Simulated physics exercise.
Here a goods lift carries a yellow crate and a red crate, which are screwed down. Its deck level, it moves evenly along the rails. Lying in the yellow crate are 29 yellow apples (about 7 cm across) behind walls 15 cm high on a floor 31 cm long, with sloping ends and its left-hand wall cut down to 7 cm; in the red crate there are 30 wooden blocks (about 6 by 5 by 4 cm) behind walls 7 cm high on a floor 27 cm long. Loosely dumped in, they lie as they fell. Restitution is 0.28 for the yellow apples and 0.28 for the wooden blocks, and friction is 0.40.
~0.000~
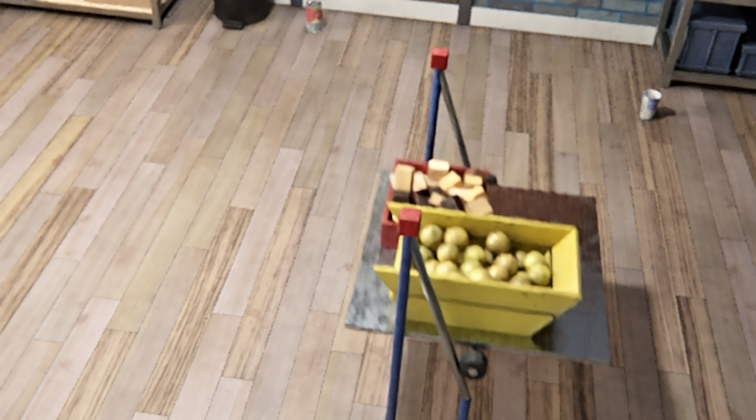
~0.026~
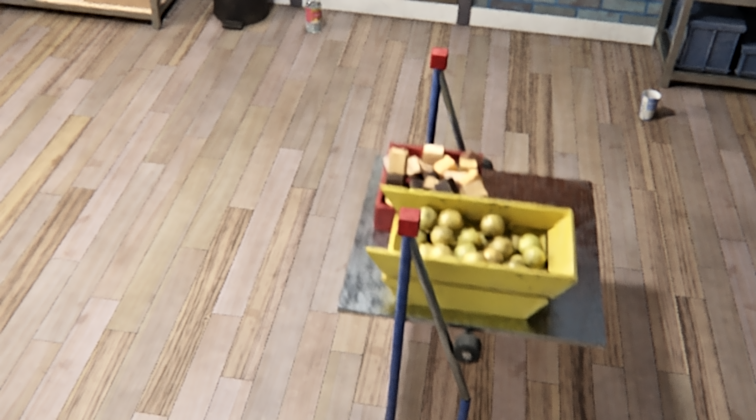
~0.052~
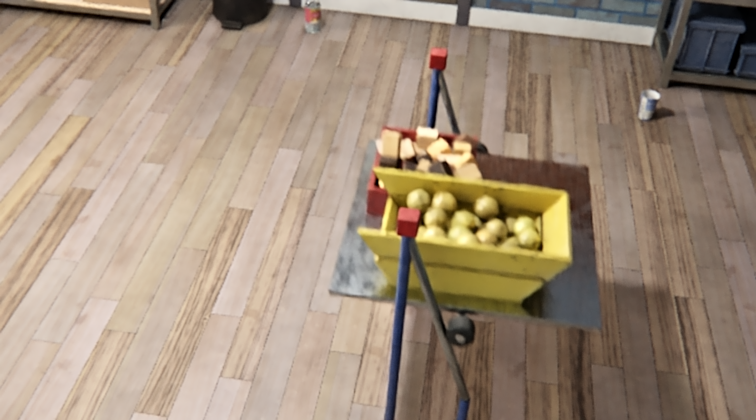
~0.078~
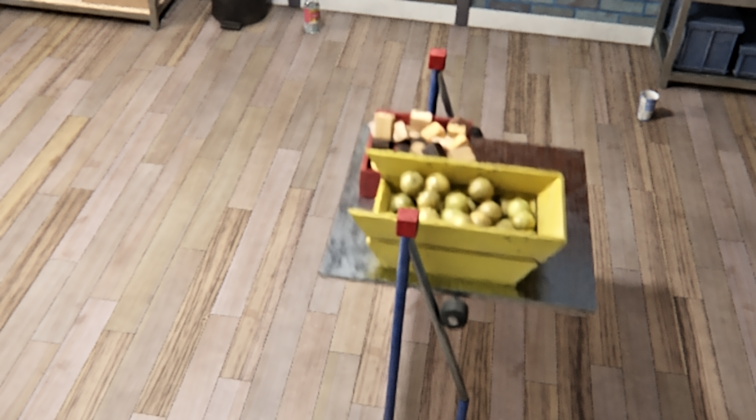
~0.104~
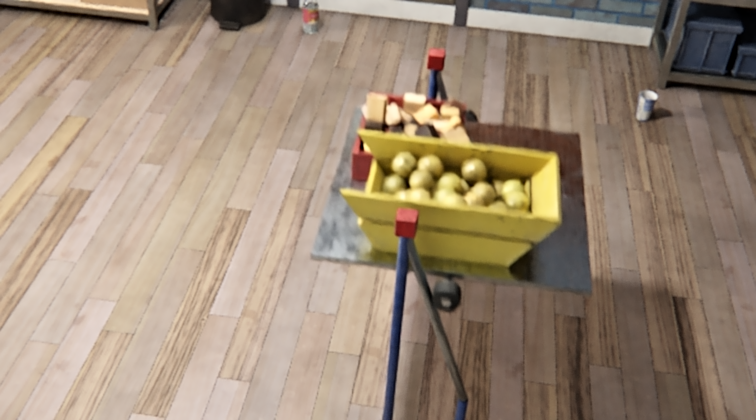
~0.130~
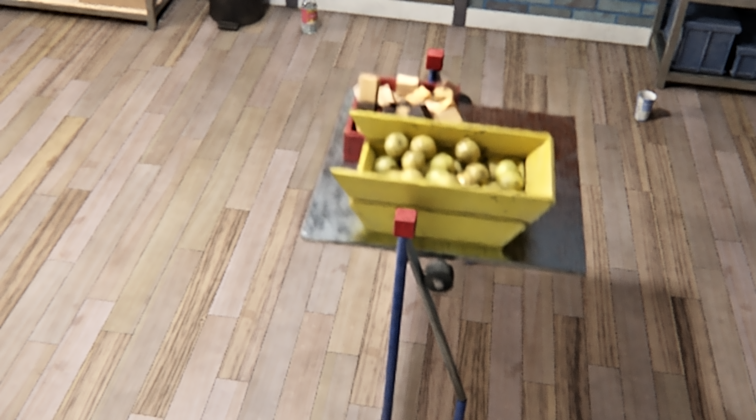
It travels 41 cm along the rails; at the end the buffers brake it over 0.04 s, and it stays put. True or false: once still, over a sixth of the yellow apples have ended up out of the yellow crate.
True.
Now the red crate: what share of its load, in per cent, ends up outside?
For the red crate, the loss is 100%.
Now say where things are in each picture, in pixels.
In the first picture (each is followed by its nearest rim corner in this view, unless another is named; the camera pans a little), yellow crate, (578, 295); red crate (by its farthest rim corner), (400, 160); moved 0 cm; none out.
In the second picture, yellow crate, (574, 277); red crate, (394, 144); moved 6 cm.
In the third picture, yellow crate, (569, 258); red crate, (388, 128); moved 13 cm.
In the fourth picture, yellow crate, (563, 239); red crate, (381, 111); moved 19 cm.
In the fifth picture, yellow crate, (558, 219); red crate, (374, 94); moved 25 cm.
In the sixth picture, yellow crate, (552, 198); red crate, (367, 76); moved 31 cm; none out.
After 0.15 s, braking begins.
After 0.27 s, yellow crate 29 in, 0 out and red crate 26 in, 4 out.
After 0.43 s, yellow crate 21 in, 8 out and red crate 12 in, 18 out.
After 0.65 s, yellow crate 8 in, 21 out and red crate 0 in, 30 out.
Outcome (at 1.20 s), yellow crate 6 in, 23 out and red crate 0 in, 30 out. Asked share, 23 of 29, 79 per cent.
